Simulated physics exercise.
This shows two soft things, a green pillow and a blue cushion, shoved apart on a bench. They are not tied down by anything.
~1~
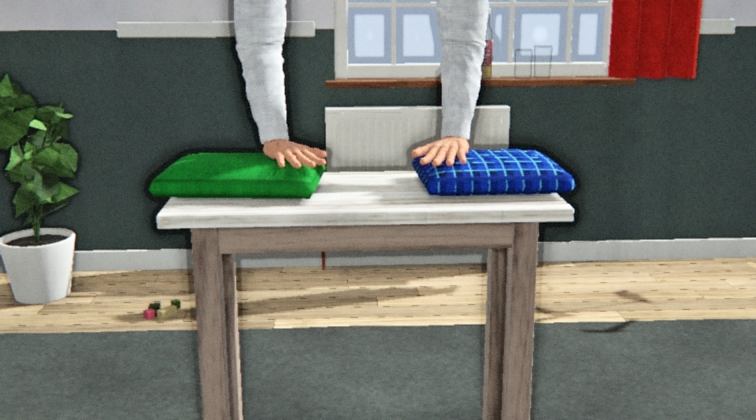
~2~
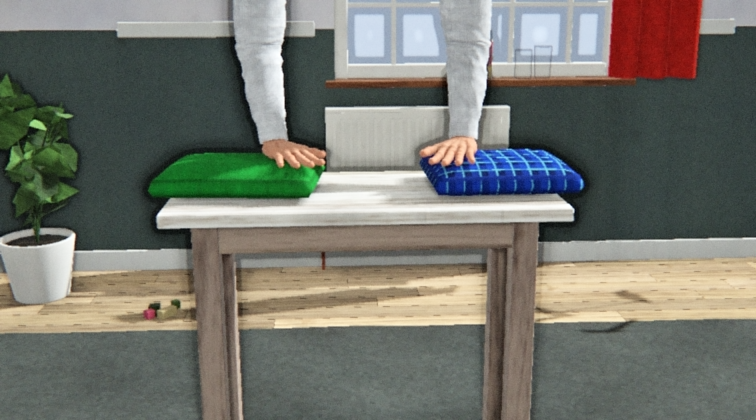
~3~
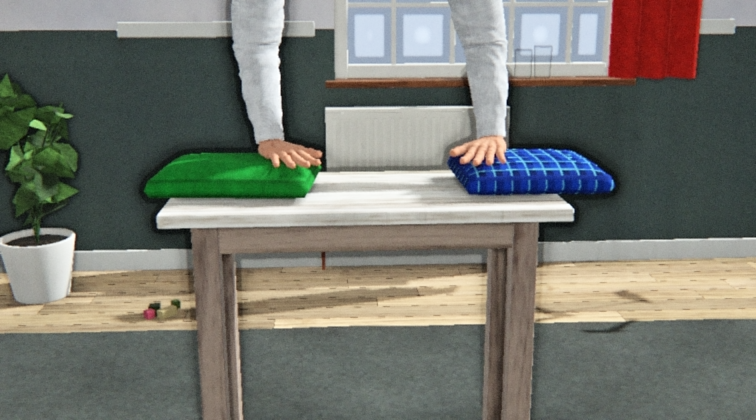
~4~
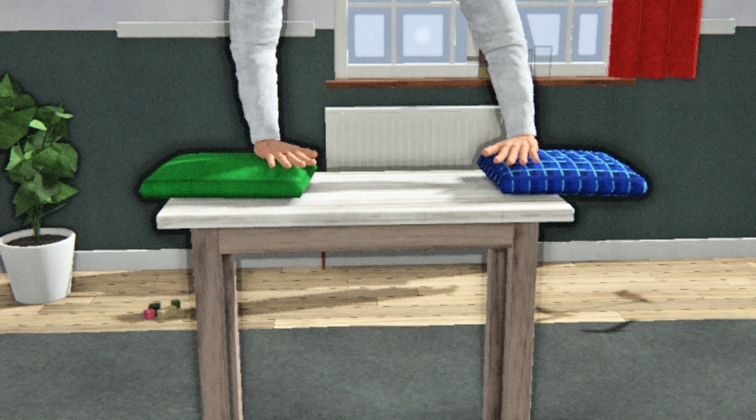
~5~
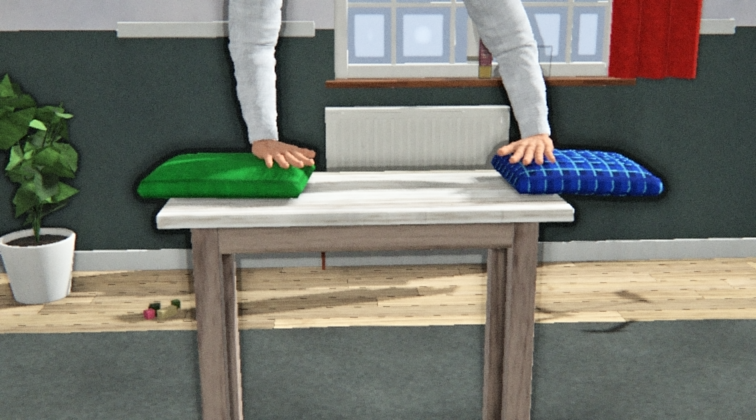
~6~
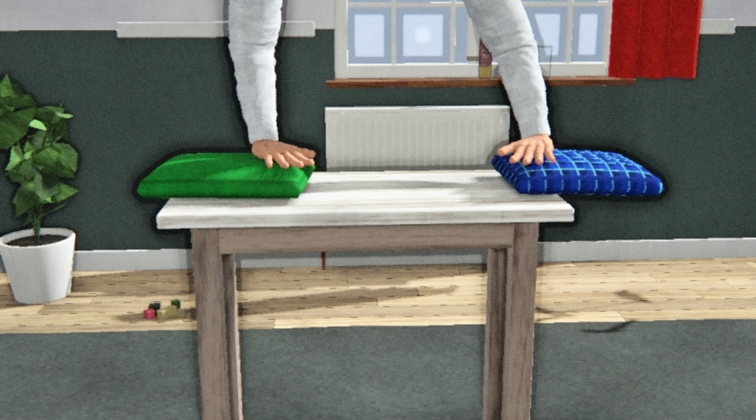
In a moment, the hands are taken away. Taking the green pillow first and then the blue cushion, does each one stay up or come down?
In that order: The green pillow stays up; the blue cushion comes down.
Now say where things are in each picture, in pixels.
Pillow tip (162, 182); cushion tip (562, 178), in the first picture.
Pillow tip (161, 183); cushion tip (571, 178), in the second picture.
Pillow tip (157, 184); cushion tip (600, 179), in the third picture.
Pillow tip (153, 184); cushion tip (632, 181), in the fourth picture.
Pillow tip (151, 184); cushion tip (647, 182), in the fifth picture.
Pillow tip (151, 184), a small part past the edge; cushion tip (647, 182), well over half past the edge, in the sixth picture.
Then, 0.34 s on from there, pillow as it was left; cushion falling near (581, 236).
Then, 0.62 s on from there, pillow as it was left; cushion on the floor near (593, 412).
In the end, pillow as it was left; cushion on the floor. The green pillow stays up there and the blue cushion tips over and falls.
